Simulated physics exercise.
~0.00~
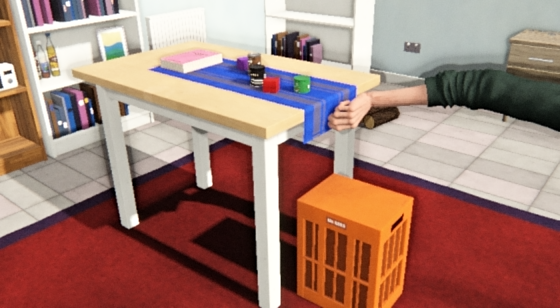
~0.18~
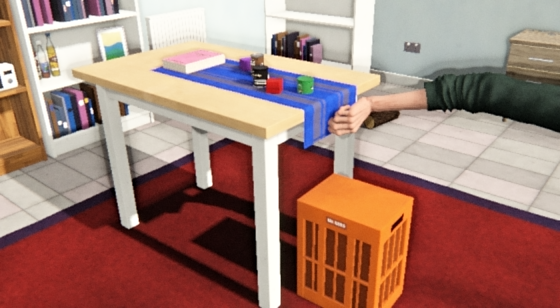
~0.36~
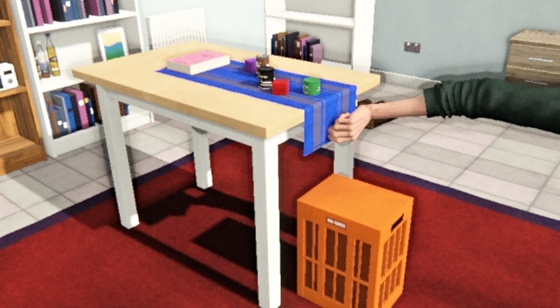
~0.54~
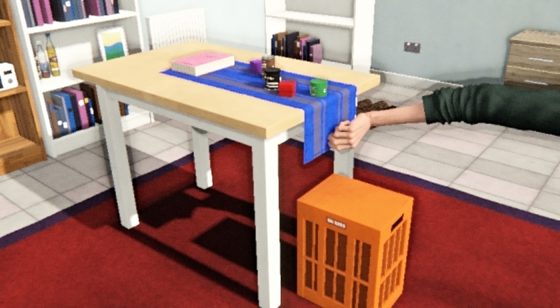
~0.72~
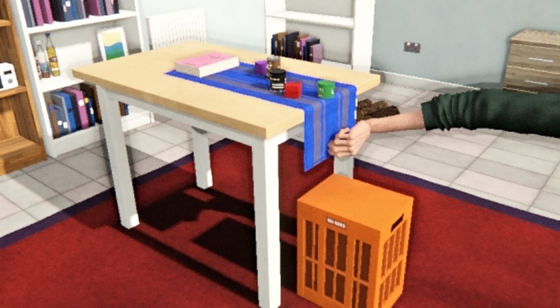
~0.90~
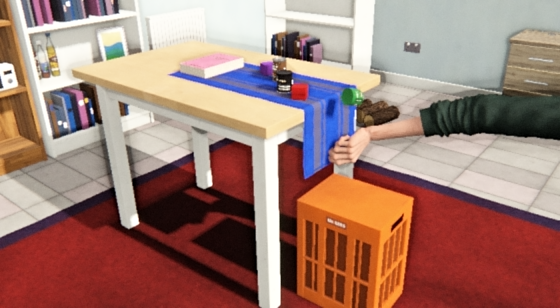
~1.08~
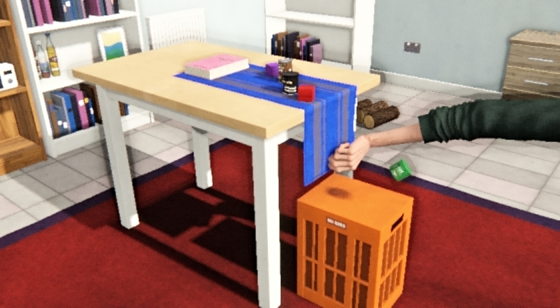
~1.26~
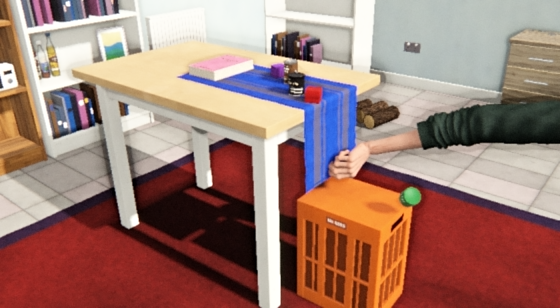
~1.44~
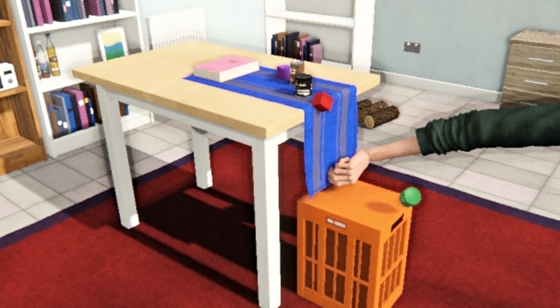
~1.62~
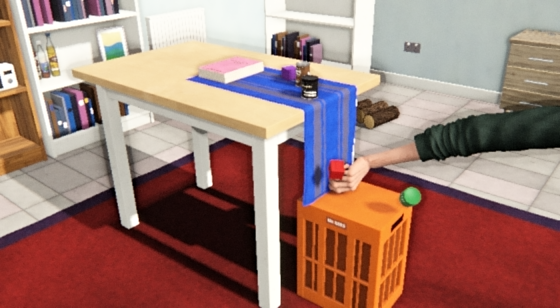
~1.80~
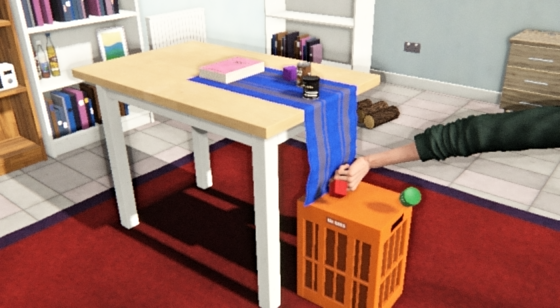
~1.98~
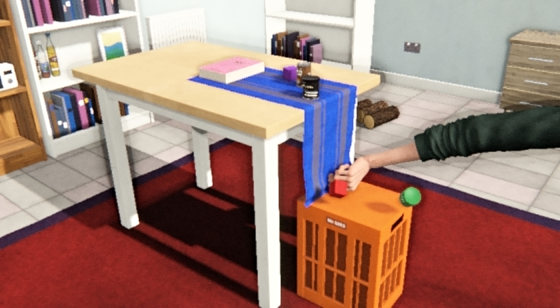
A dark-sleeved arm reaches in from the right and slowly pulls the hanging end of a blue runner on a pale wooden table, seen from slightly above in a room with bookshelves and a red rug. A pink book, a purple item, dark cans, a red cube and a green pot sit on top, with an orange crate below. The load slides right with the cloth. The green pot tips off the edge and lands on the crate. Next the red cube tumbles down beside the hand. The hem rests on the crate, and the cans stay on the table.
